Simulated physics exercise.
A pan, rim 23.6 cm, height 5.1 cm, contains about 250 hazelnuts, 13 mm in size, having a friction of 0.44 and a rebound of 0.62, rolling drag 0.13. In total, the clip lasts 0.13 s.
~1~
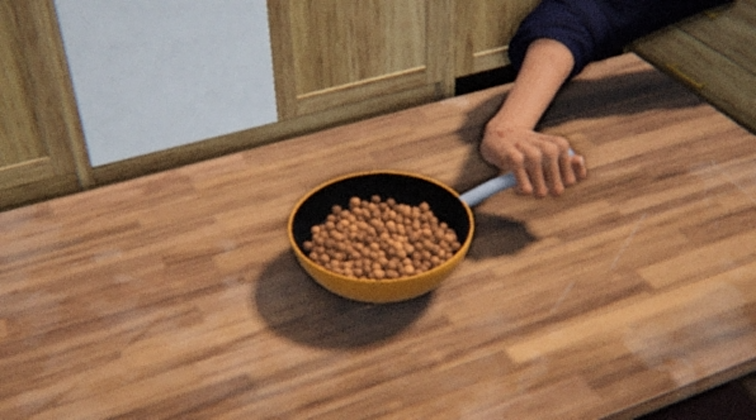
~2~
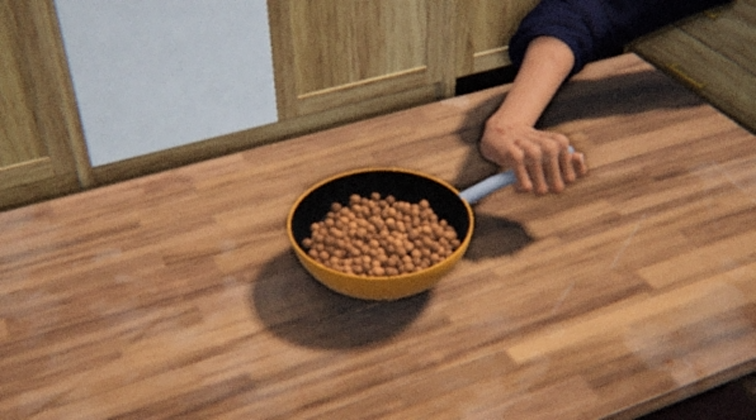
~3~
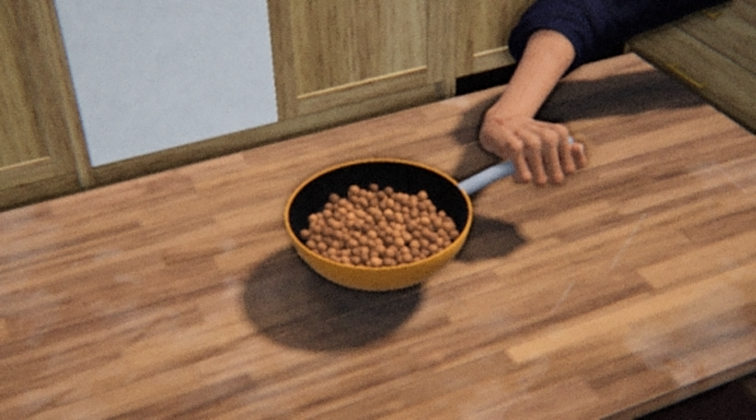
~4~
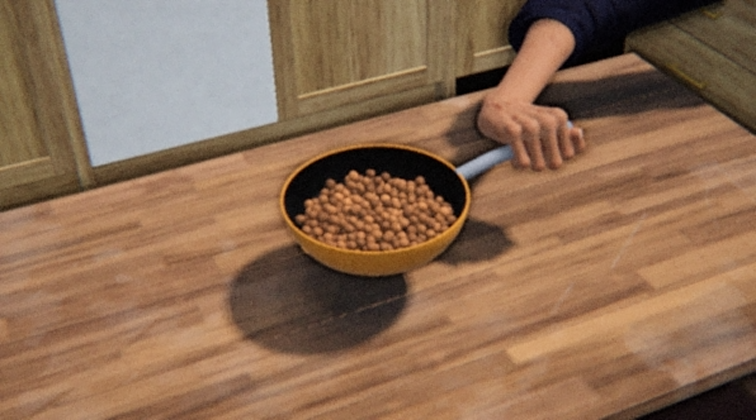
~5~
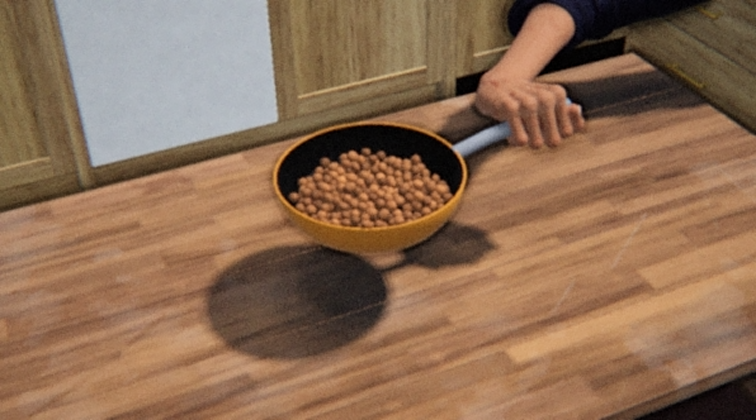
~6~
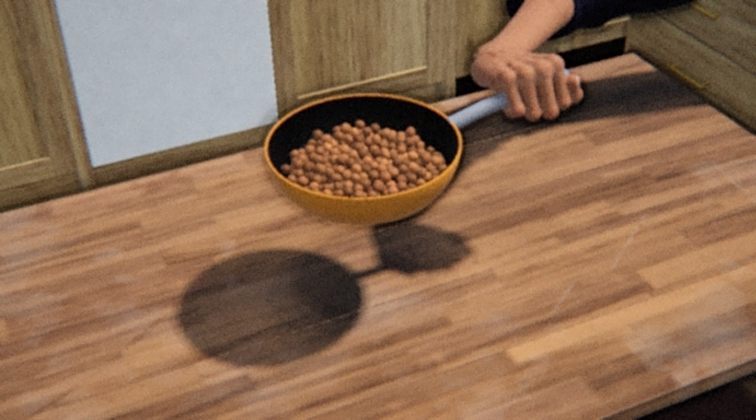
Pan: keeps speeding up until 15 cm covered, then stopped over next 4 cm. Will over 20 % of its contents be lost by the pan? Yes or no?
Yes.
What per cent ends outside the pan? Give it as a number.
Roughly 60 per cent.
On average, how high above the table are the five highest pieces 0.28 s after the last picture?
Estimate: Close to 44 cm.
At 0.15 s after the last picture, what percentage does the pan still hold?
Around 0 percent of it.
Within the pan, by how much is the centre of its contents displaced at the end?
I'd put it at about 1.5 cm.
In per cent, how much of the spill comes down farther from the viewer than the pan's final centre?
Share: Near 50 %.
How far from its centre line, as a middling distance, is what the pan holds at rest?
That works out to around 7.0 centimetres.
Then, 0.15 s after the last picture, in the air 100 %; middle of the pieces not yet landed near (314, 17).
Then, 0.28 s after the last picture, in the air 100 %; middle of the pieces not yet landed near (275, 16).
Then, 0.39 s after the last picture, pan 40 %, in the air 60 %; middle of the pieces not yet landed near (253, 120).
Then, 0.50 s after the last picture, pan 40 %, in the air 60 %; middle of the pieces not yet landed near (252, 233).
In the end, pan 40 %, fallen left of where it stops 60 %.
